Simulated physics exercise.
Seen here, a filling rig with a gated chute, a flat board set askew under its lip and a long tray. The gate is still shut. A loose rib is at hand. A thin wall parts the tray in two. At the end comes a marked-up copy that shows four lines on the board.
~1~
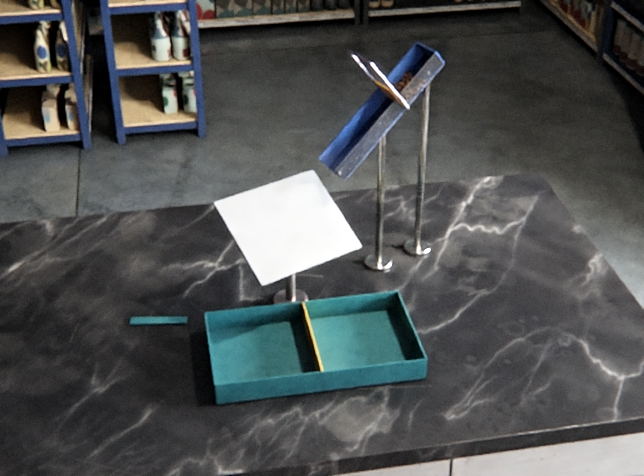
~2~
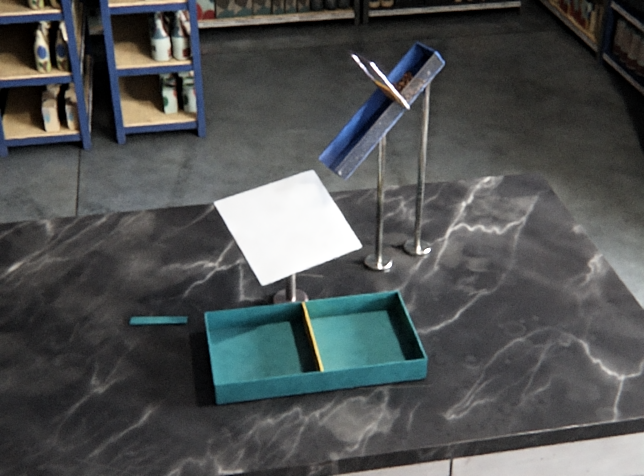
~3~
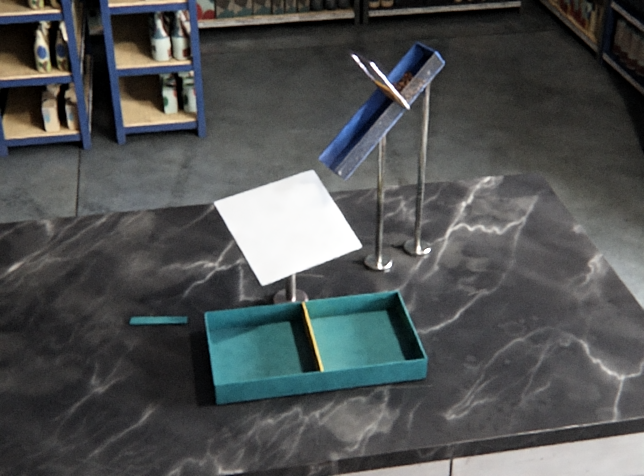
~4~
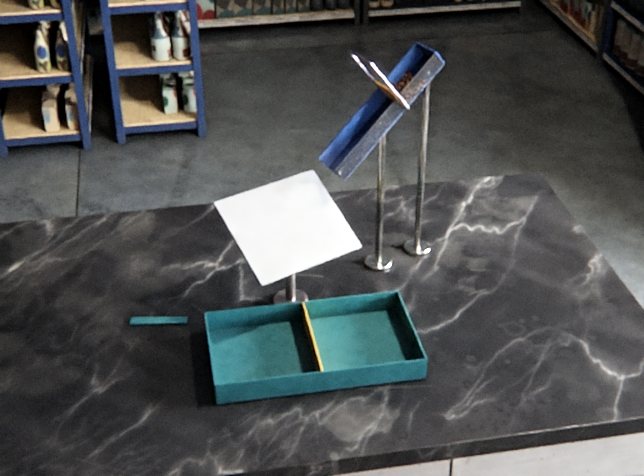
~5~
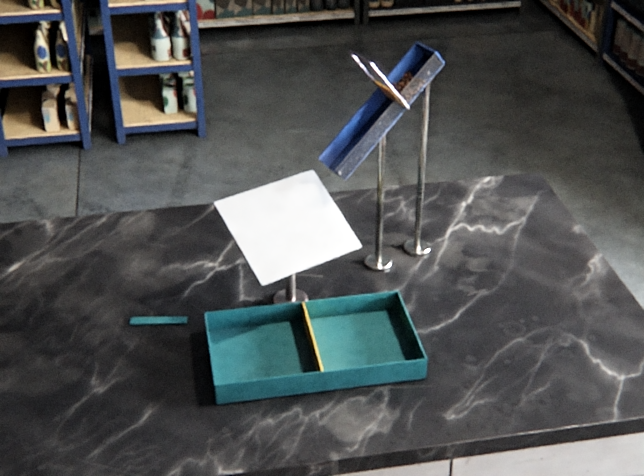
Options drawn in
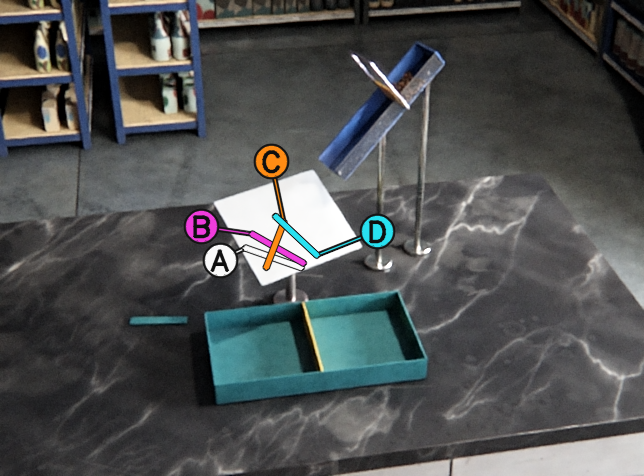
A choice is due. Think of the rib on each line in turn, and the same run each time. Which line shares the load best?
Take C.
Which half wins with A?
The right half.
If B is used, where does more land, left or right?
More lands on the right.
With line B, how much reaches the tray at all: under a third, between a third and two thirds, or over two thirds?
Line B gives over two thirds.
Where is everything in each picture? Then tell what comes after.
The first frame shows load behind the gate at (404, 92), allspice berries; lip of the chute at (337, 174), sloping fairly steeply.
The second frame shows middle of the board at (289, 225), tilted fairly steeply; middle of its low edge at (313, 265); of its high edge at (265, 186).
The third frame shows front corners of the tray at (215, 385) and (427, 359); front end of its middle wall at (323, 372); gate still shut at (386, 88).
The fourth frame shows middle of the load at (404, 92); lip at (337, 174).
The fifth frame shows middle of the load at (404, 92); lip at (337, 174).
On the marked copy, line A from (245, 248) to (301, 267); line B from (252, 234) to (303, 263); line C from (283, 222) to (266, 267); line D from (275, 216) to (316, 255).
With A, of what is caught, a small part in the left half, nearly all in the right.
With B, of what is caught, a stray few in the left half, nearly all in the right.
With C, of what is caught, about two thirds in the left half, about a third in the right.
With D, of what is caught, a small part in the left half, nearly all in the right.
